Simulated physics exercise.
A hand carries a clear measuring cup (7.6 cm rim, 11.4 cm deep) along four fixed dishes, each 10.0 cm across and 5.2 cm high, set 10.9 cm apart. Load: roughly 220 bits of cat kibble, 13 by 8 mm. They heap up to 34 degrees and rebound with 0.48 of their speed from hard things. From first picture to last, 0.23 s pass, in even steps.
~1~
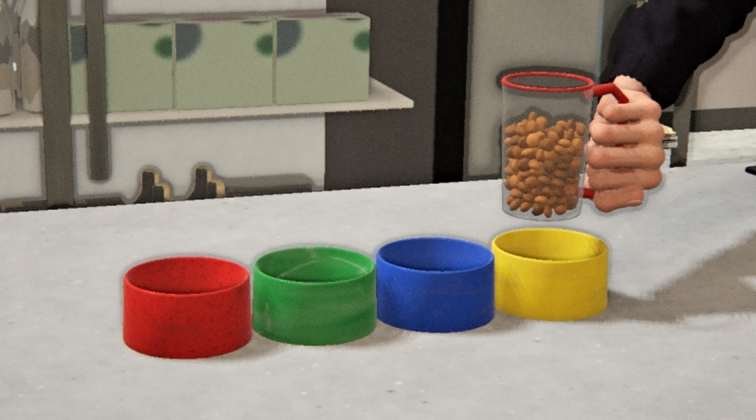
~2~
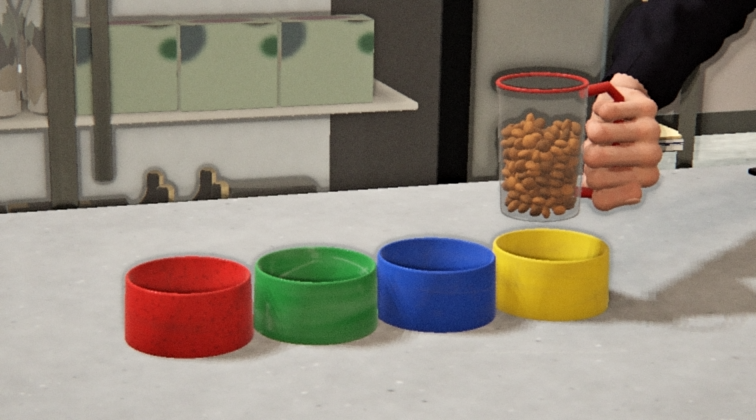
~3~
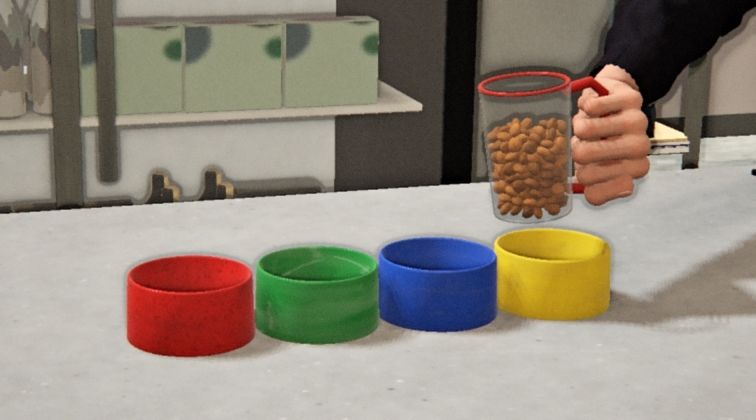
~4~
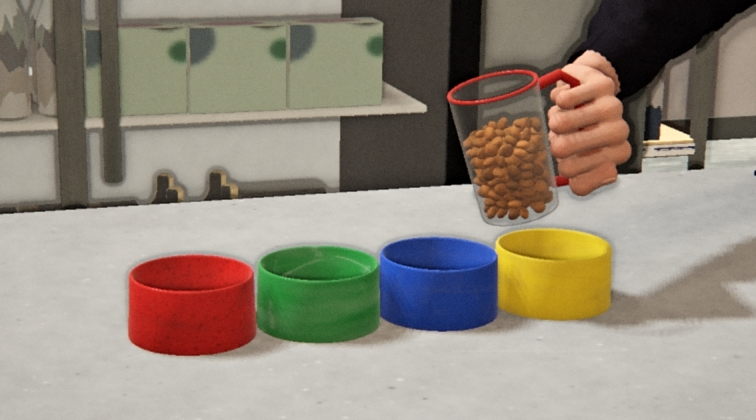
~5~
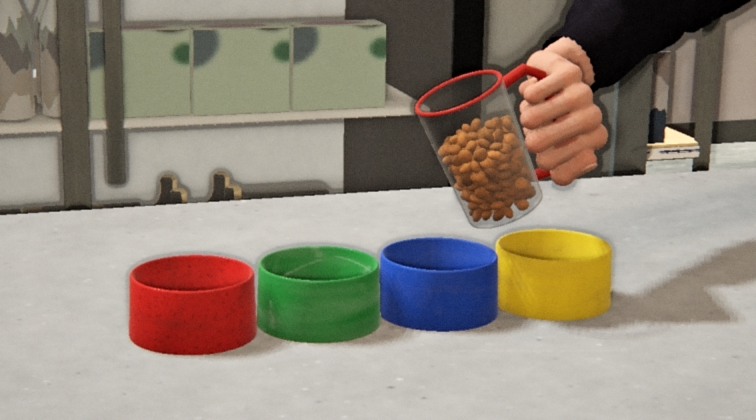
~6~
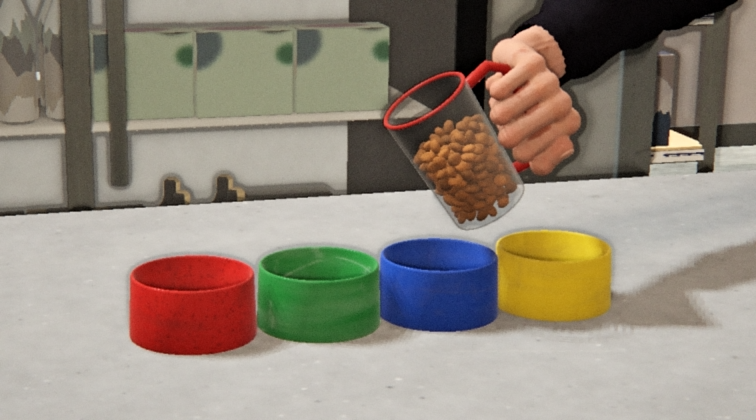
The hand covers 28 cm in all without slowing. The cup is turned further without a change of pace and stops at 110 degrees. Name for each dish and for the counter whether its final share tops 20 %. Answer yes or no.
Red: Yes, blue: No, green: No, yellow: No, counter: Yes.
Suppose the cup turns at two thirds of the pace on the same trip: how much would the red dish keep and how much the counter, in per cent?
Red 80, counter 10.
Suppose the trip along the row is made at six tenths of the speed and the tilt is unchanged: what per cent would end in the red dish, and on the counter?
In that case red 80, counter 20.
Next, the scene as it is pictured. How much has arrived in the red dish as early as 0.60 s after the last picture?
Near 30 per cent so far.
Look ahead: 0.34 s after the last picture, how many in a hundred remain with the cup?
Some 100 per cent of the load.
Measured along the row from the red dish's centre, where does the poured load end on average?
Some 6 cm to the left.
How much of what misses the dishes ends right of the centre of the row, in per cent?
Roughly 0 per cent.
Then, 0.20 s after the last picture, tilt 73 degrees; cup holds 100 %.
Then, 0.34 s after the last picture, tilt 100 degrees; cup holds 100 %.
Then, 0.60 s after the last picture, tilt 110 degrees; cup holds 40 %, red 30 %.
In the end, red 55 %, blue 0 %, green 0 %, yellow 0 %, counter 35 %, cup 10 %.
